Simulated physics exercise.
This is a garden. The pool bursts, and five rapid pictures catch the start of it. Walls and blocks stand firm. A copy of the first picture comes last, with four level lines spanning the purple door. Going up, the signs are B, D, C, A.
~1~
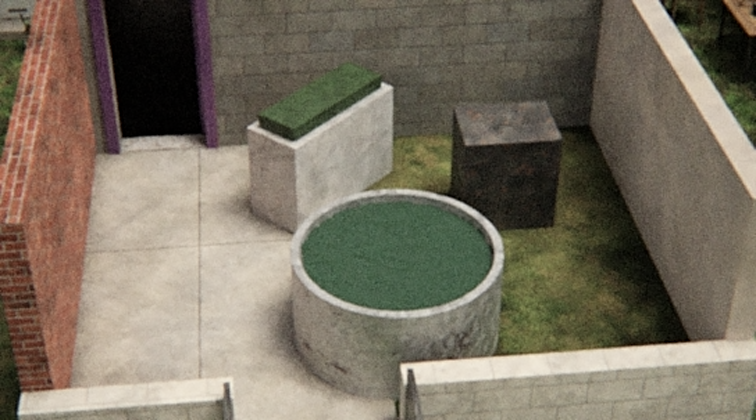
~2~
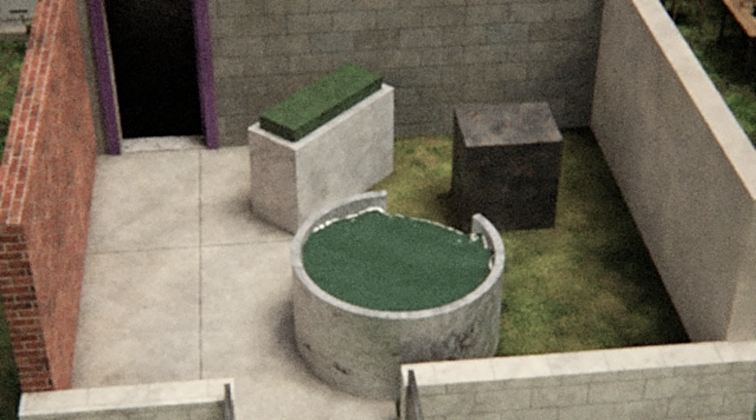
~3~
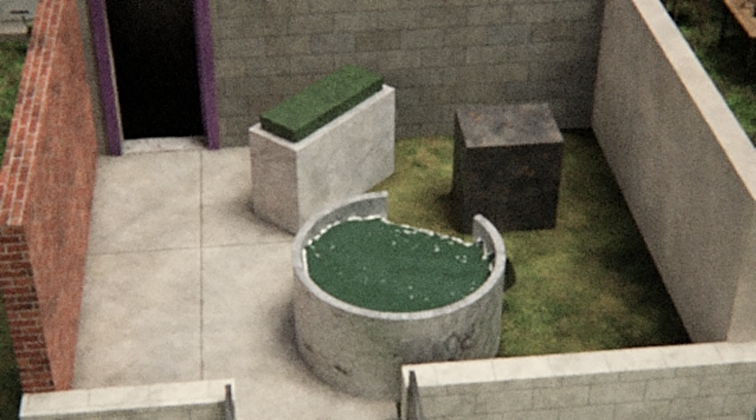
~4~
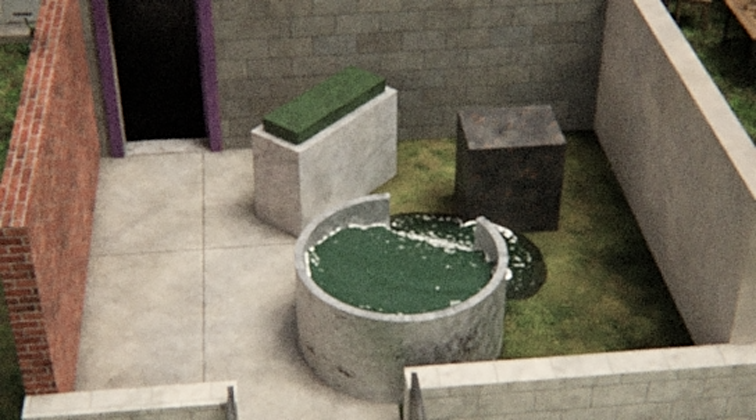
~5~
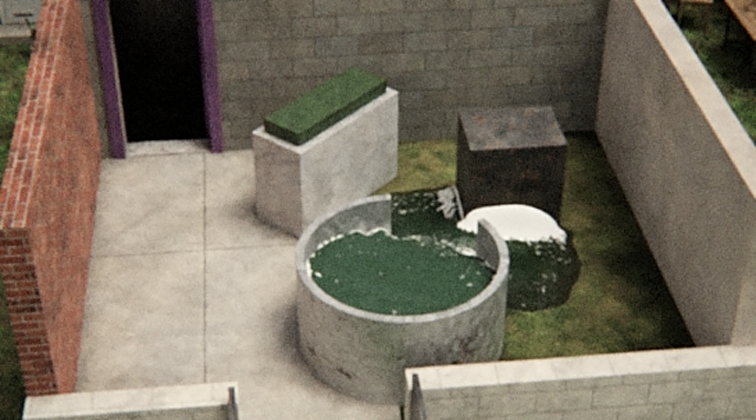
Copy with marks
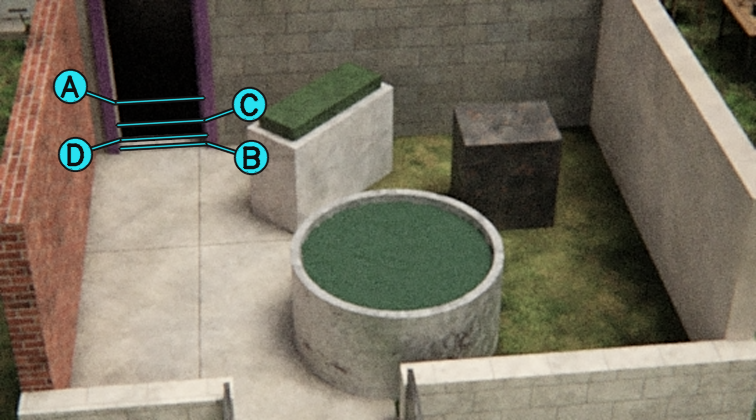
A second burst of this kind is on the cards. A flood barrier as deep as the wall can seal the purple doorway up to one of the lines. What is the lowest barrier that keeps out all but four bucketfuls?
Take B.
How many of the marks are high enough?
All of the four.
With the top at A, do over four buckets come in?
No, not at all.
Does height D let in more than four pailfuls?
No.
On the marked copy, A at (159, 100); B at (164, 146); C at (161, 122); D at (163, 137); from the bottom up B, D, C, A.
With A, nothing gets over.
With B, a splash gets over, under a bucket.
With C, nothing gets over.
With D, nothing gets over.
